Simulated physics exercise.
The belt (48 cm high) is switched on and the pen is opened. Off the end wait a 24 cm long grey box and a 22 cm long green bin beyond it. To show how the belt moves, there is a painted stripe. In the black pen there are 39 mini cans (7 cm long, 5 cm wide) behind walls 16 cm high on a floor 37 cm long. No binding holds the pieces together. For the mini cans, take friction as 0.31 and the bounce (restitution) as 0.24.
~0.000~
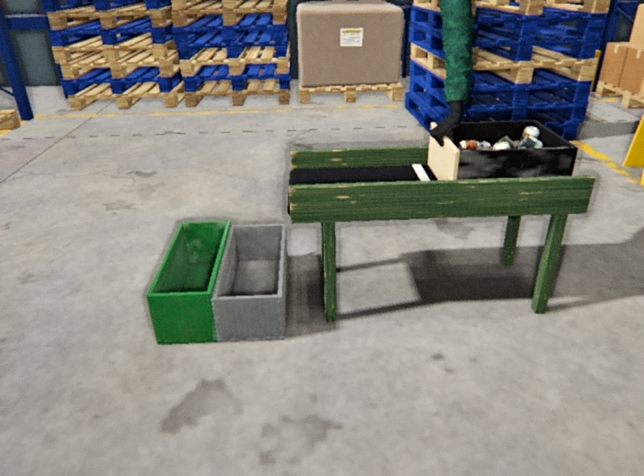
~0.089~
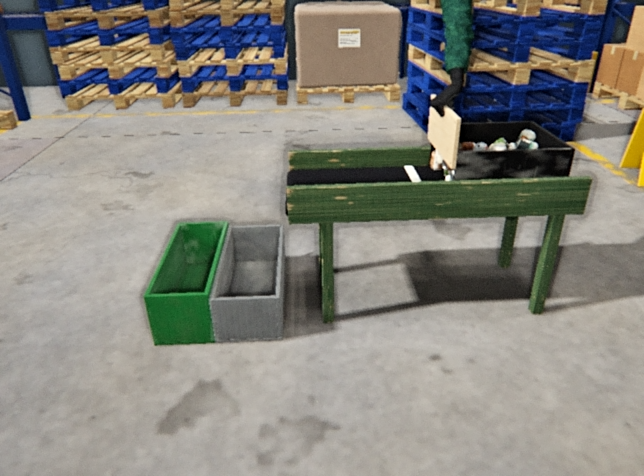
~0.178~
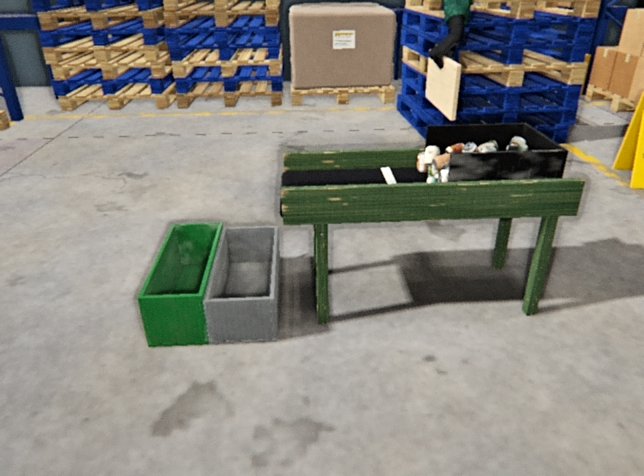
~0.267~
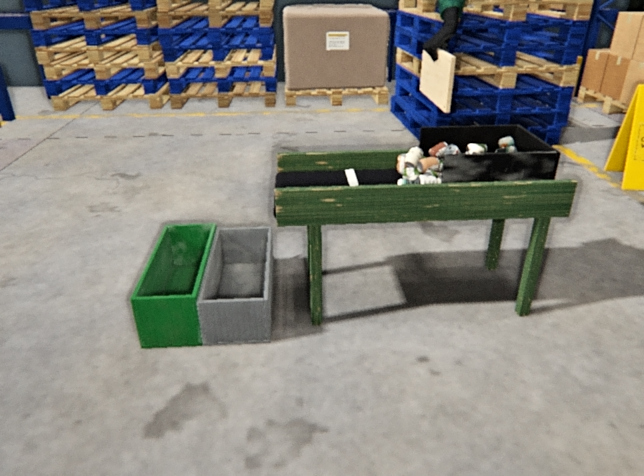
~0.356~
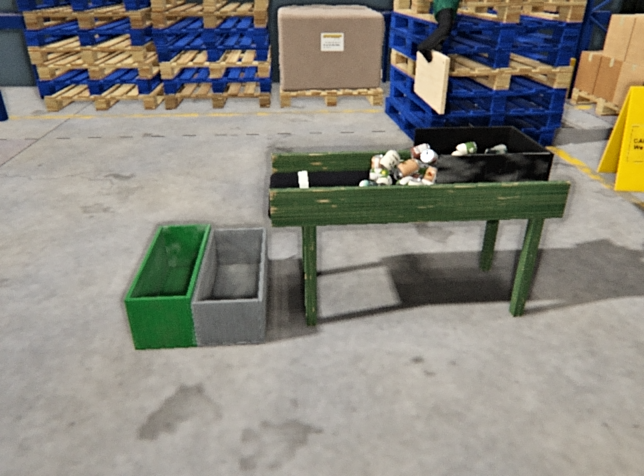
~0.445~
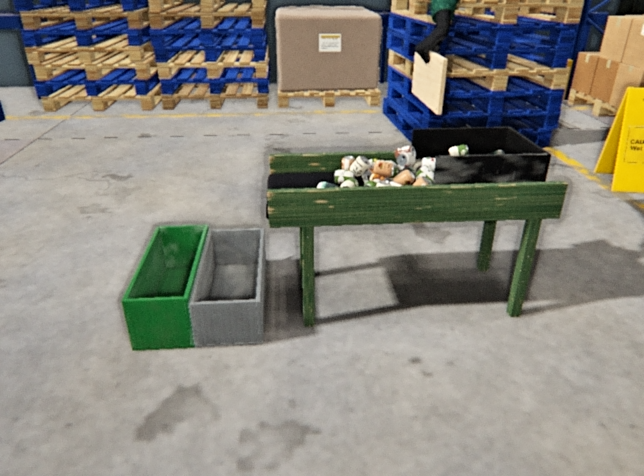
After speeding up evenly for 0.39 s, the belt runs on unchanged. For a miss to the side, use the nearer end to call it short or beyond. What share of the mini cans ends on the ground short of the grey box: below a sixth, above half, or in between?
On the ground short of the grey box: Below a sixth of the load.
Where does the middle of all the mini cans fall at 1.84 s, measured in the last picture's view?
About (164, 305).
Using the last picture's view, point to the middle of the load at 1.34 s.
Near (166, 298) in pixels.
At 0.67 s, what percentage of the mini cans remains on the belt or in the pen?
That would be about 85 per cent.
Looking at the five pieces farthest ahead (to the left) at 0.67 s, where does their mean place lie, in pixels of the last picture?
I'd say near (238, 190).
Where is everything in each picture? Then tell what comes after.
In the first frame (we follow the rim corner now nearest the camera; the camera pans a little), black pen at (459, 151); grey box at (216, 298); belt has run 0 cm; nothing out yet.
In the second frame, black pen at (457, 152); belt has run 2 cm.
In the third frame, black pen at (451, 153); belt has run 9 cm.
In the fourth frame, black pen at (444, 155); belt has run 21 cm; 6 out, the lowest can at (412, 175).
In the fifth frame, black pen at (439, 156); belt has run 37 cm; 12 out.
In the sixth frame, black pen at (436, 156); grey box at (193, 303); belt has run 57 cm; 21 out, the lowest can at (349, 187).
After 0.67 s, 4 still in the black pen, 29 on the belt and 6 in the air.
After 0.95 s, 1 still in the black pen, 7 in the green bin, 6 on the belt and 25 in the air.
After 1.34 s, 1 in the grey box, 23 in the green bin, 1 on the belt, 8 on the ground beyond the green bin and 6 in the air.
When it is over (at 1.84 s), 2 in the grey box, 26 in the green bin and 11 on the ground beyond the green bin. Asked share, 0 of 39, 0 per cent.
